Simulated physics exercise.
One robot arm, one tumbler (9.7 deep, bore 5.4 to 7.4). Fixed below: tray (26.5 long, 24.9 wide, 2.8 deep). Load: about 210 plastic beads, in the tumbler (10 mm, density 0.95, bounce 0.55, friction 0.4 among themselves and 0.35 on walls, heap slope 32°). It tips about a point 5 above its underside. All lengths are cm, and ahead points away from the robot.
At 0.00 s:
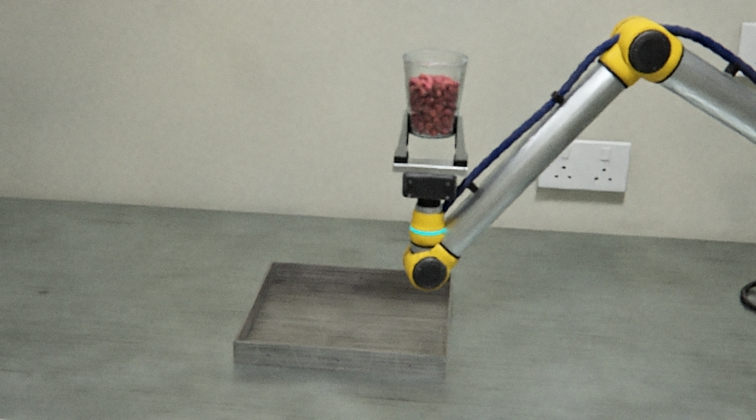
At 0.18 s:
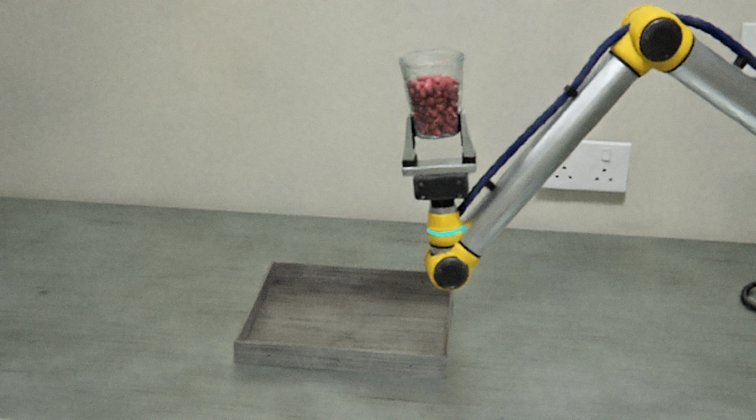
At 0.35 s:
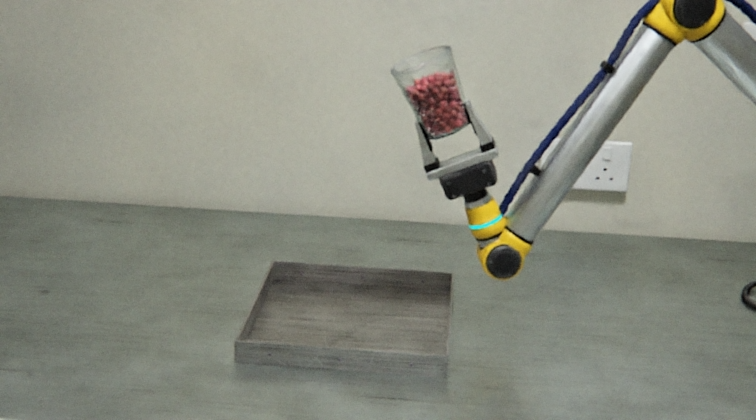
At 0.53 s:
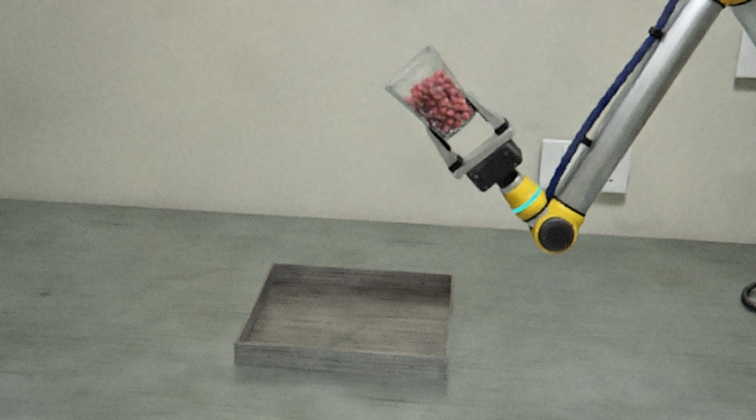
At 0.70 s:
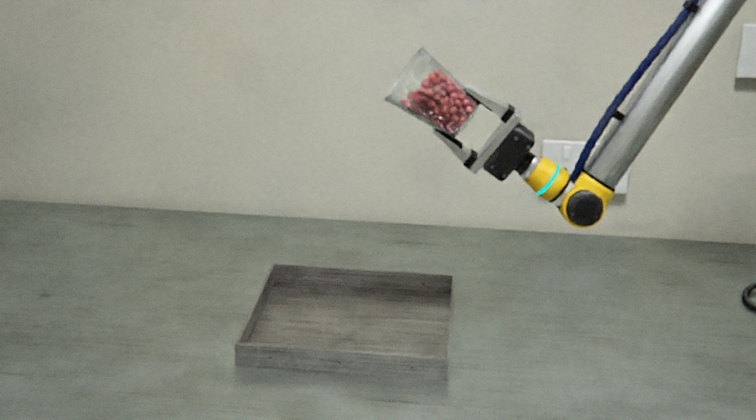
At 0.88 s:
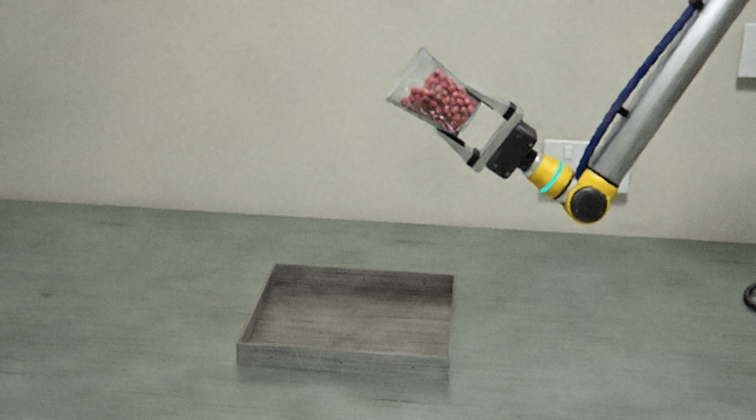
A robot arm held up a clear tumbler partly filled with reddish beads, then tilted it steadily to the left above a shallow gray tray until it leaned well over, with the beads still inside.
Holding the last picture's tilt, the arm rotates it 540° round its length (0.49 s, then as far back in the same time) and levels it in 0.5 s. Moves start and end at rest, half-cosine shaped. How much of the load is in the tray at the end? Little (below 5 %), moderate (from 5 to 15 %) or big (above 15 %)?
Share in the tray: Little (below 5 %).
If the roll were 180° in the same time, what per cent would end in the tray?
In that case some 0 per cent.
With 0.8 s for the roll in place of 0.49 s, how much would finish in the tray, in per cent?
In that case some 0 per cent.
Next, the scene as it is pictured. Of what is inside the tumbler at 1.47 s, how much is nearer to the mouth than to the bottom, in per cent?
Roughly 40 per cent.
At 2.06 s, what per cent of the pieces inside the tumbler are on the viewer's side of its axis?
Roughly 50 per cent.
After 1.47 s, tipped 57°, highest piece 36 above the table; 211 in the tumbler, 1 in flight or on a rim.
After 2.06 s, tipped 37°, highest piece 36 above the table; 207 in the tumbler, 3 in the tray, 2 in flight or on a rim.
After 2.56 s, upright, highest piece 37 above the table; 207 in the tumbler, 4 in the tray, 1 on the table or floor.
After 3.26 s, upright, highest piece 37 above the table; 207 in the tumbler, 4 in the tray, 1 on the table or floor.
In the end, 207 in the tumbler, 4 in the tray, 1 on the table or floor. That is 2 % in the tray.
